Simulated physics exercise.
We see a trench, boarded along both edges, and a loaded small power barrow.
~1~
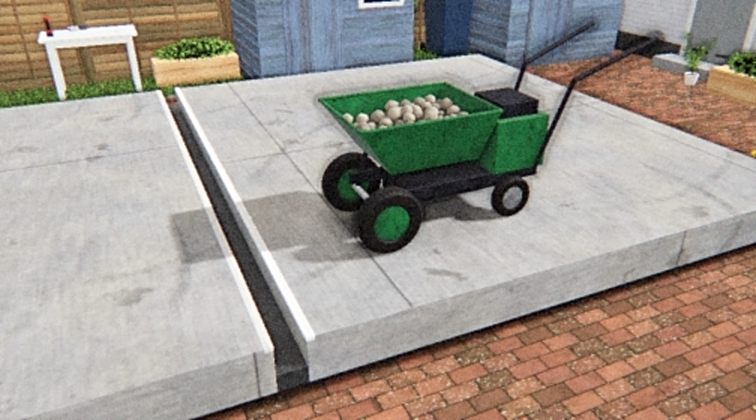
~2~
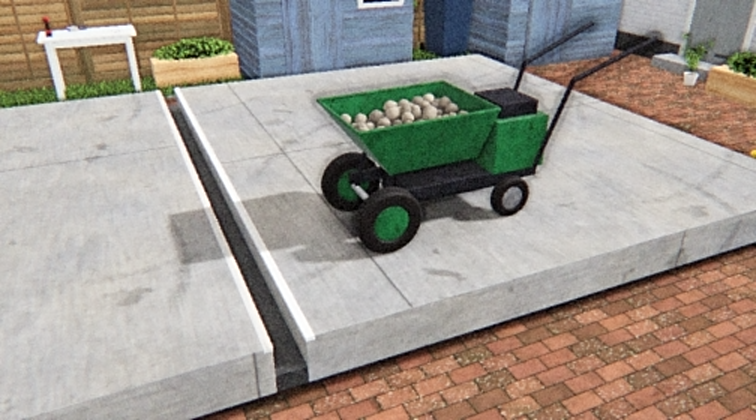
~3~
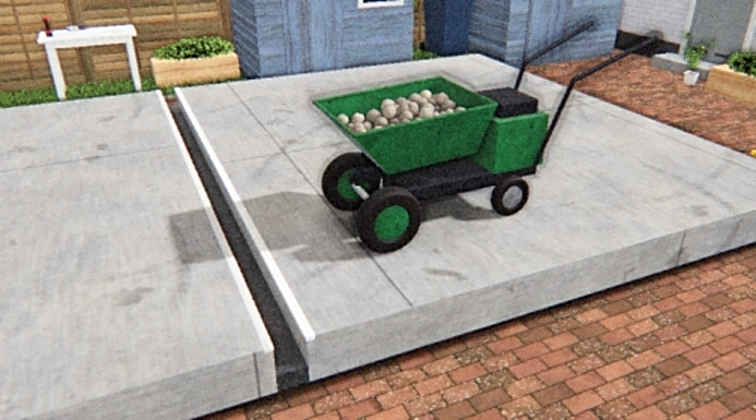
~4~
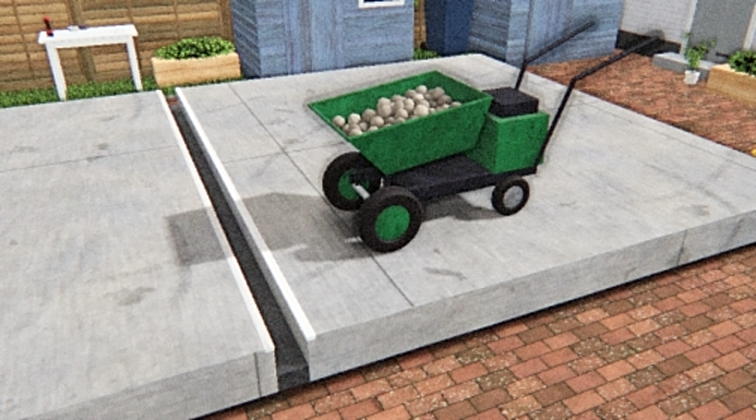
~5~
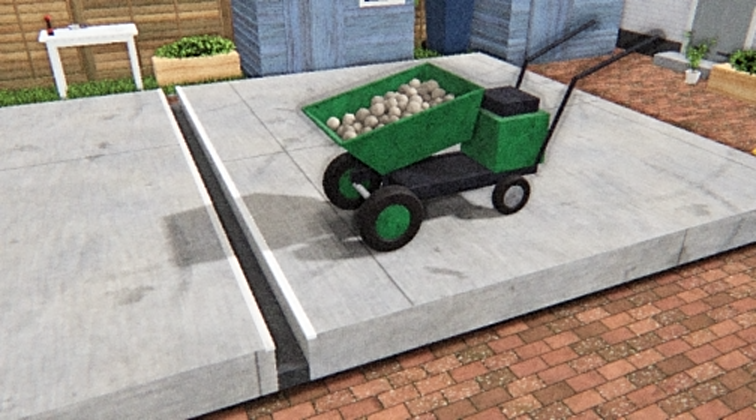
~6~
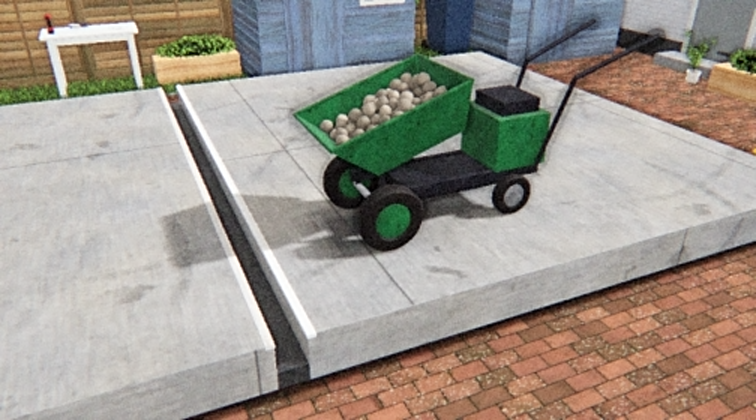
A green barrow's skip full of round stones tilts gradually leftward beside a narrow trench.
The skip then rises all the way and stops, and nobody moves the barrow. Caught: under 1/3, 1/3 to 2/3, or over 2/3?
From a third to two-thirds.
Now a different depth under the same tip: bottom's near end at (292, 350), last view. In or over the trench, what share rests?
Estimated share: Approx. 30 %.
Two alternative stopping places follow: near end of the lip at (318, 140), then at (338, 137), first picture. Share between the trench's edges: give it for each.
Estimates, in order: 0 % then 50 %.
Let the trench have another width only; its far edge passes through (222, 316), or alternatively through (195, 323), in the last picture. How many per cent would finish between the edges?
90 %, give or take, and then 90 %.
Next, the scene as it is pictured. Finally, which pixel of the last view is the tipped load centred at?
Near (240, 246), more or less.
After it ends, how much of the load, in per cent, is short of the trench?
Estimate: Some 10 percent.
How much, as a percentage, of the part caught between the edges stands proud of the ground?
Close to 25 percent.
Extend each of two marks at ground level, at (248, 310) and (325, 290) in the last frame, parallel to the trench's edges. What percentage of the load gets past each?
Around 30 in a hundred for the first, 90 in a hundred for the second.
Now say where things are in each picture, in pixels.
The first picture shows lip of the skip at (361, 133), level; top of the load at (417, 117), river pebbles; first edge of the trench at (291, 300); far edge at (252, 310), the trench under half as wide as the skip, and about as deep as wide.
The second picture shows lip of the skip at (358, 134), level; top of the load at (430, 112).
The third picture shows lip of the skip at (354, 136), tipped barely; top of the load at (425, 113).
The fourth picture shows lip of the skip at (348, 140), tipped a little; top of the load at (431, 115).
The fifth picture shows lip of the skip at (340, 145), tipped a little; top of the load at (415, 105).
The sixth picture shows lip of the skip at (331, 152), tipped clearly; top of the load at (426, 101); first edge of the trench at (292, 298); far edge at (253, 308).
Soon, skip tipped steeply; all in the skip.
A while on, skip tipped right over; about two thirds in the skip; a small part short of the trench; about a quarter in or heaped over the trench; a small part beyond it; a stray few falling.
Towards the end, skip tipped right over; about a quarter in the skip; a small part short of the trench; about half in or heaped over the trench; about a quarter beyond it.
Finally, skip tipped right over; a small part in the skip; a small part short of the trench; about half in or heaped over the trench; about a quarter beyond it.
